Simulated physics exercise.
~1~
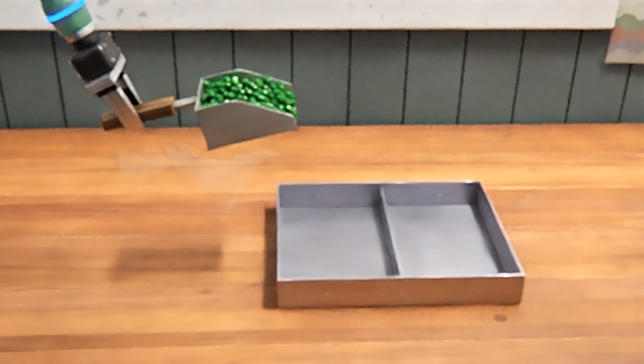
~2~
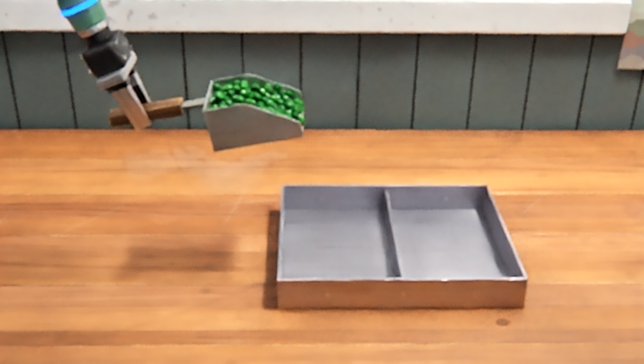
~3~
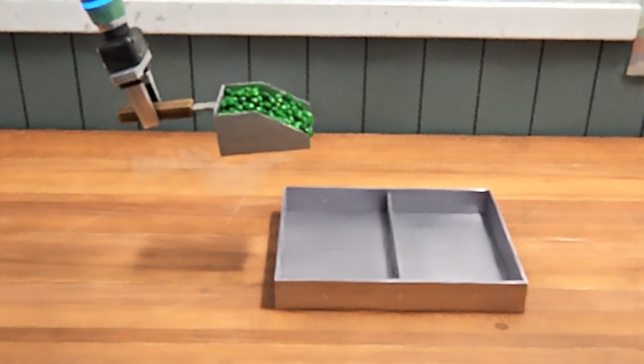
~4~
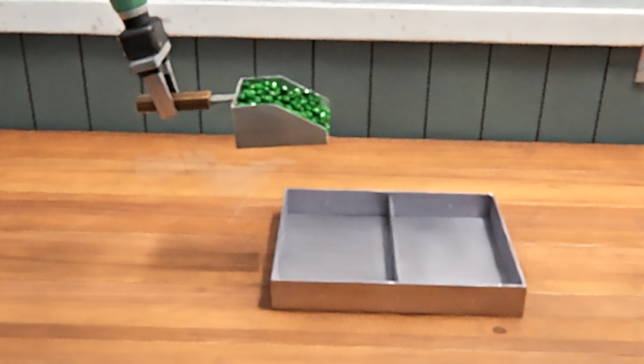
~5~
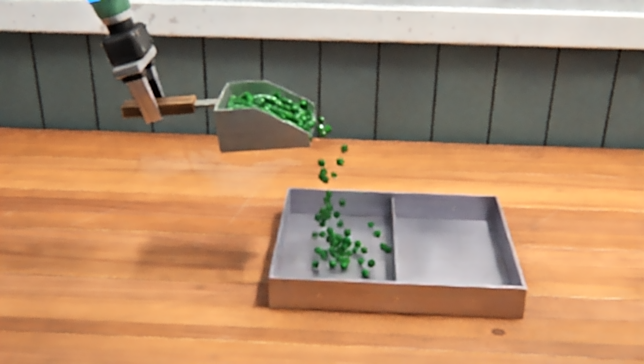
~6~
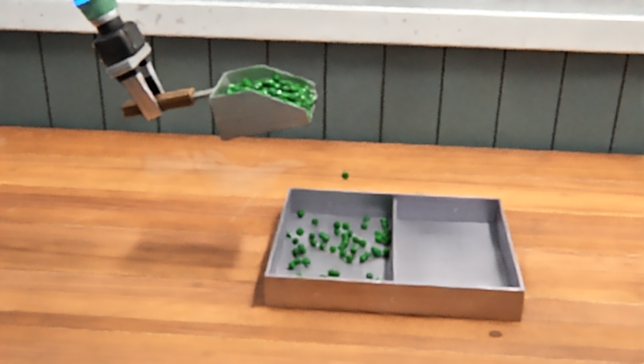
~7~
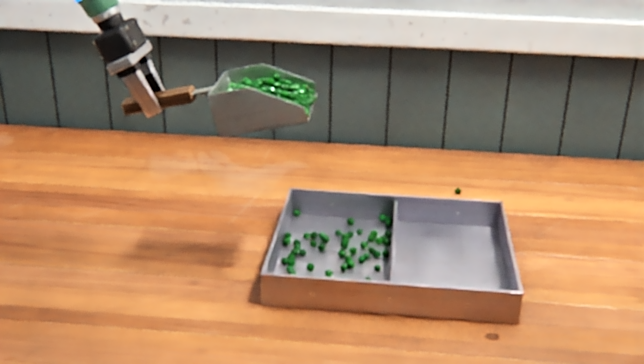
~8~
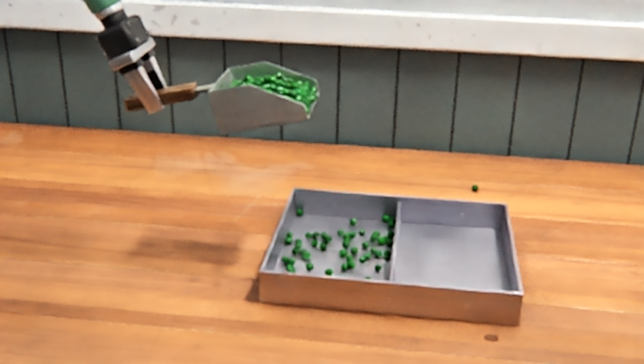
On a wooden table, a robot arm tipping some green beads from a scoop into a divided tray's left part, keeping most.
